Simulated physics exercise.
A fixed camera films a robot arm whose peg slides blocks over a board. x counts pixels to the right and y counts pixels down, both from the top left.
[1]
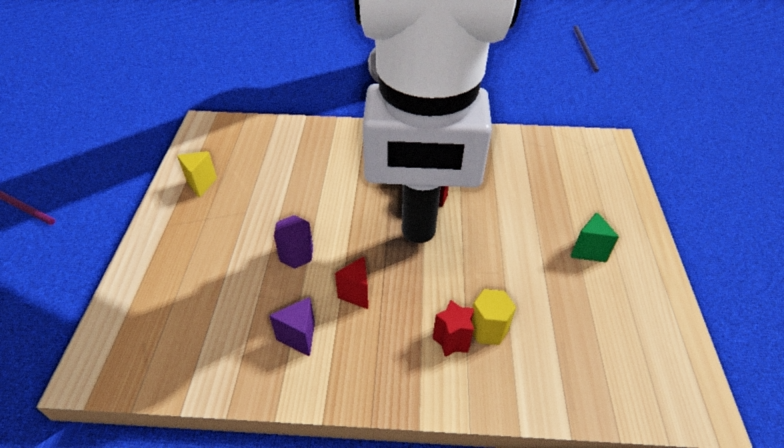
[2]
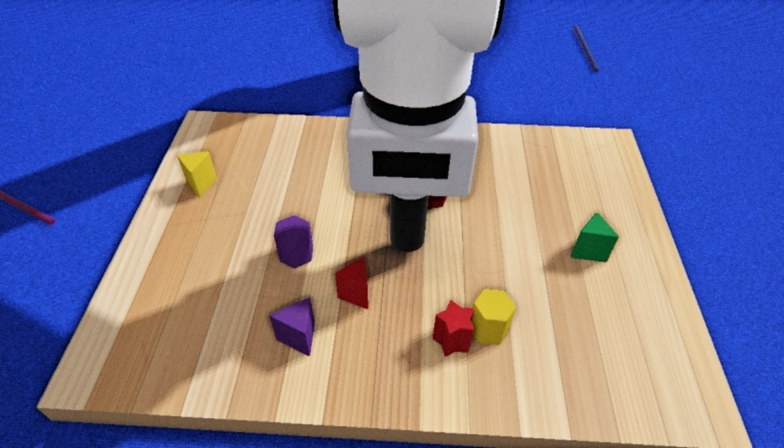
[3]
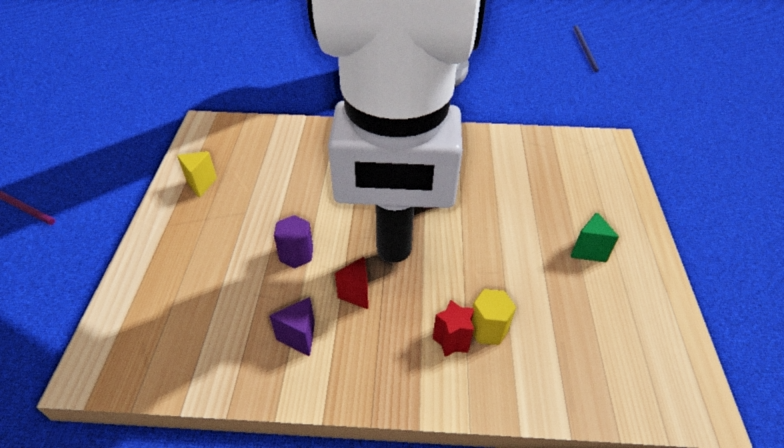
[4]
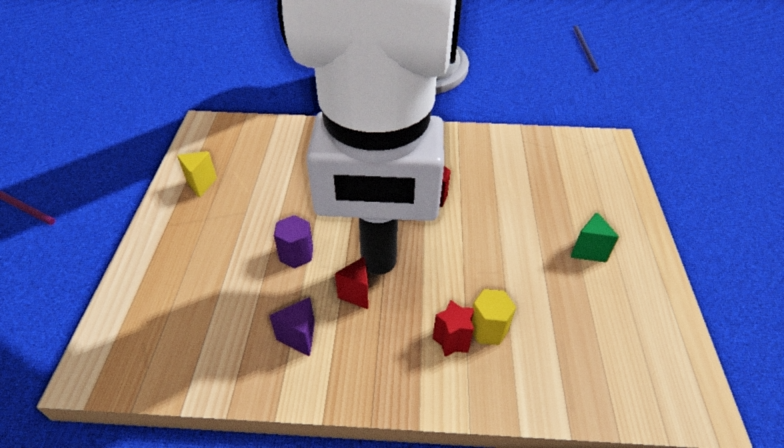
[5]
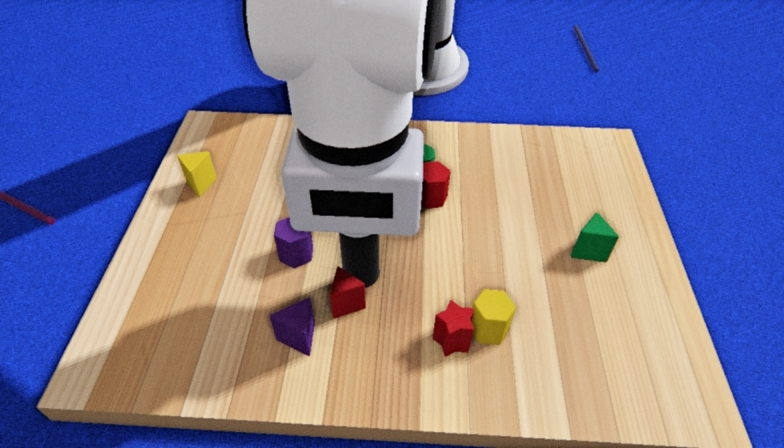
A white robot arm with a black peg moves down and to the left across a wooden board scattered with colourful blocks, which stay still at first. The peg then reaches the red triangle and nudges it slightly down and left, toward the purple triangle, which stays where it is.
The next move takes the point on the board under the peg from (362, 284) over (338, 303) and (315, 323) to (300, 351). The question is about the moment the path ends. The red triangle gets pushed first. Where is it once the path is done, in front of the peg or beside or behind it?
The peg still has the red triangle in front of it when the path ends.
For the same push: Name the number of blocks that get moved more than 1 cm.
The count will be 2.
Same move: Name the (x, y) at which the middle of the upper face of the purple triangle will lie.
Around pixel (259, 335).
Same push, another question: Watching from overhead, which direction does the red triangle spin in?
Its spin: Anticlockwise.
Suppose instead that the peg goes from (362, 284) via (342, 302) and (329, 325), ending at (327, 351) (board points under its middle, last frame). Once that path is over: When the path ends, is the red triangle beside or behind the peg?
Answer: No.
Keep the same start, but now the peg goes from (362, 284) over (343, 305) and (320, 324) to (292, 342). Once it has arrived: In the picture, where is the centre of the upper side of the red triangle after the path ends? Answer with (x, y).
At roughly (284, 348).
On the path given first. Halfway along, peg at (324, 303); purple triangle at (288, 317), turned 15° anticlockwise; red triangle at (313, 314), turned 20° anticlockwise.
At the end, peg at (298, 343); purple hexagonal block unmoved; purple triangle at (259, 335); red triangle at (287, 358), turned 25° anticlockwise.
